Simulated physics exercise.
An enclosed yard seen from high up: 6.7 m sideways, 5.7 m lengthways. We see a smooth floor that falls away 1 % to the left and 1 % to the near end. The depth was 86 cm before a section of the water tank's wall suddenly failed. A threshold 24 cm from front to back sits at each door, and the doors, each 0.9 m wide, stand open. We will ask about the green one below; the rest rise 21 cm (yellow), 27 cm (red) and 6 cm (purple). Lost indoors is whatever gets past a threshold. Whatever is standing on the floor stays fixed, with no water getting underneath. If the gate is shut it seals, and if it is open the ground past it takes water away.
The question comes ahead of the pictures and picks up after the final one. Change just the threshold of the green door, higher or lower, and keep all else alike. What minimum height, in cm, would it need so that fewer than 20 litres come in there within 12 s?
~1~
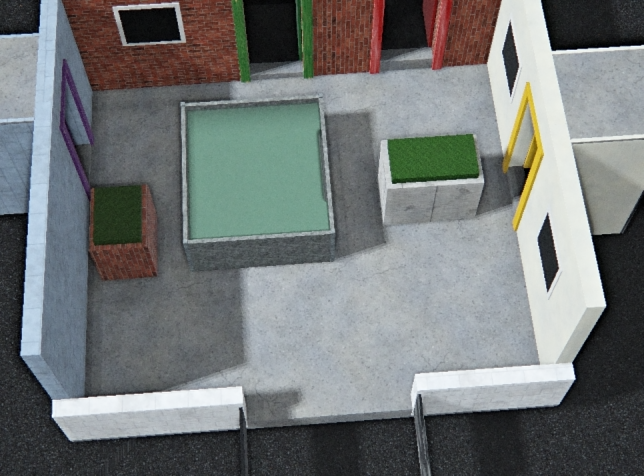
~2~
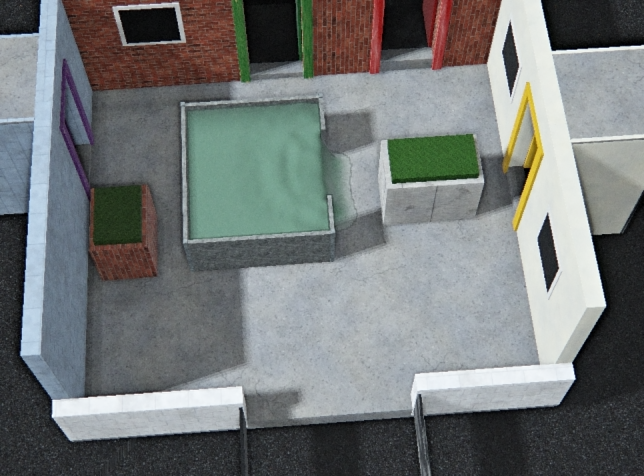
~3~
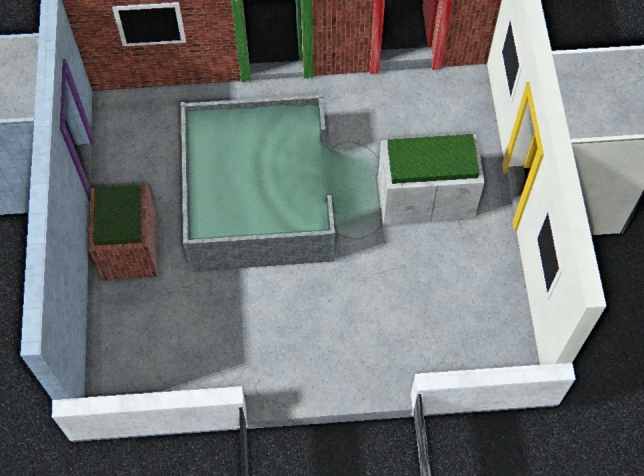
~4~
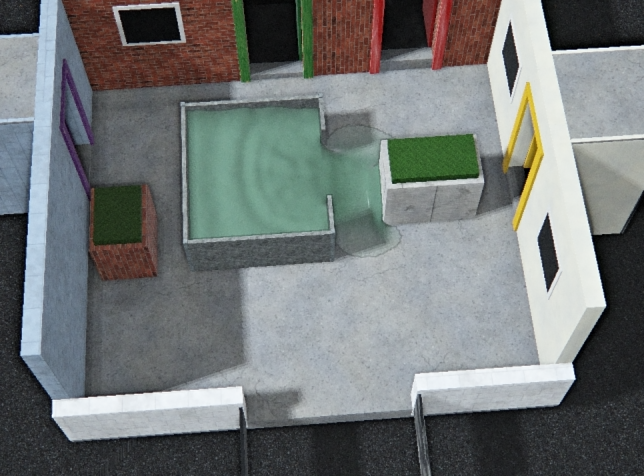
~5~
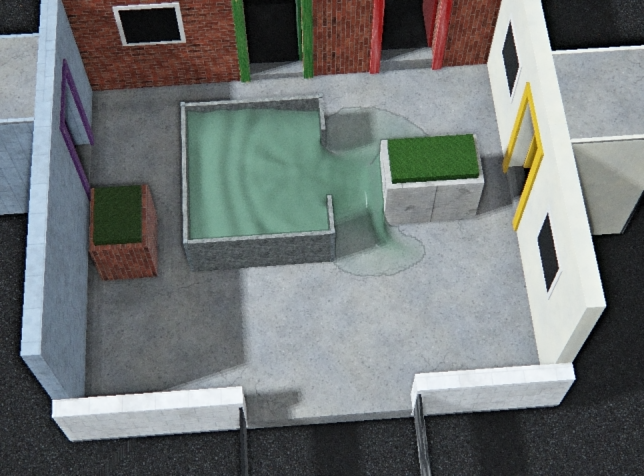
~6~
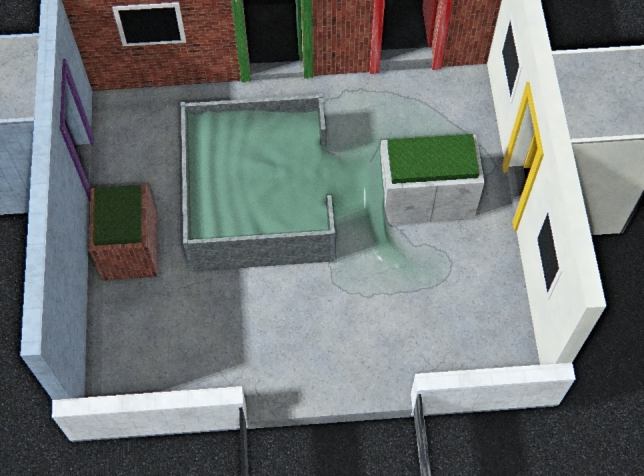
About 5 cm.
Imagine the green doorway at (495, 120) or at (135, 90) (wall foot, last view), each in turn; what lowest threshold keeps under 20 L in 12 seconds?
26 and 11.0 cm.
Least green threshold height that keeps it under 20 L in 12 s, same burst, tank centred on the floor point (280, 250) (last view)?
Some 10.5 cm.
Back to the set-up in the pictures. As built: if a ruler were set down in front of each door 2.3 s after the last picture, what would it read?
In cm - green: 5, yellow: 12, red: 28, purple: 0.
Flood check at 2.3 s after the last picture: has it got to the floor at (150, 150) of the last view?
It is still dry.
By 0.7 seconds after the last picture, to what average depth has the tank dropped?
Average depth: Approx. 58 cm.
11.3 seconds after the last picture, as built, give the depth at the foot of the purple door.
Roughly 10.0 cm deep.
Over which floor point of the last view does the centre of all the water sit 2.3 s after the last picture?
Look at about (343, 194) in the last view.
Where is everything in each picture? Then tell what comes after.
The first frame shows the water tank at (256, 169) is whole and still, 86 cm deep; the green door at (275, 42) is dry.
In the second frame, the gap is at (324, 182), the front 0.4 m out at (352, 217); the back of the water tank holds 86 cm.
In the third frame, the front is at (378, 176), 0.9 m from the gap at (324, 183); 1.2 m2 of floor is wet, 86 cm left at the back.
In the fourth frame, the gap is at (324, 184), the front 1.5 m out at a hidden place; the back of the water tank holds 85 cm.
In the fifth frame, the front is at a hidden place, 2.1 m from the gap at (324, 184); 3.4 m2 of floor is wet, 79 cm left at the back.
In the sixth frame, the front is at (489, 168), 2.7 m from the gap at (324, 184); 4.9 m2 of floor is wet, 72 cm left at the back; the green door at (275, 42), 2.3 m from the gap, is still 1.0 m from the nearest water.
Then, 0.7 s after the last picture water covers 40 % of the floor, deepest (70 cm) near (487, 69); it has not reached the green door.
Then, 2.3 s after the last picture water covers 60 % of the floor, deepest (37 cm) near (373, 199); 5 cm at the green door, 0 litres in over its 14 cm threshold.
Then, 11.3 s after the last picture water covers 100 % of the floor, deepest (16 cm) near (87, 359); 5 cm at the green door, 0 litres in over its 14 cm threshold.
At the green door as built, the water peaked near 9 cm, 4.7 s after the last picture.
With a threshold of 4.5 cm, 28 litres would have come in within the 12 s; with 6.5 cm, 9 litres. So under 20 litres takes about 5 cm.
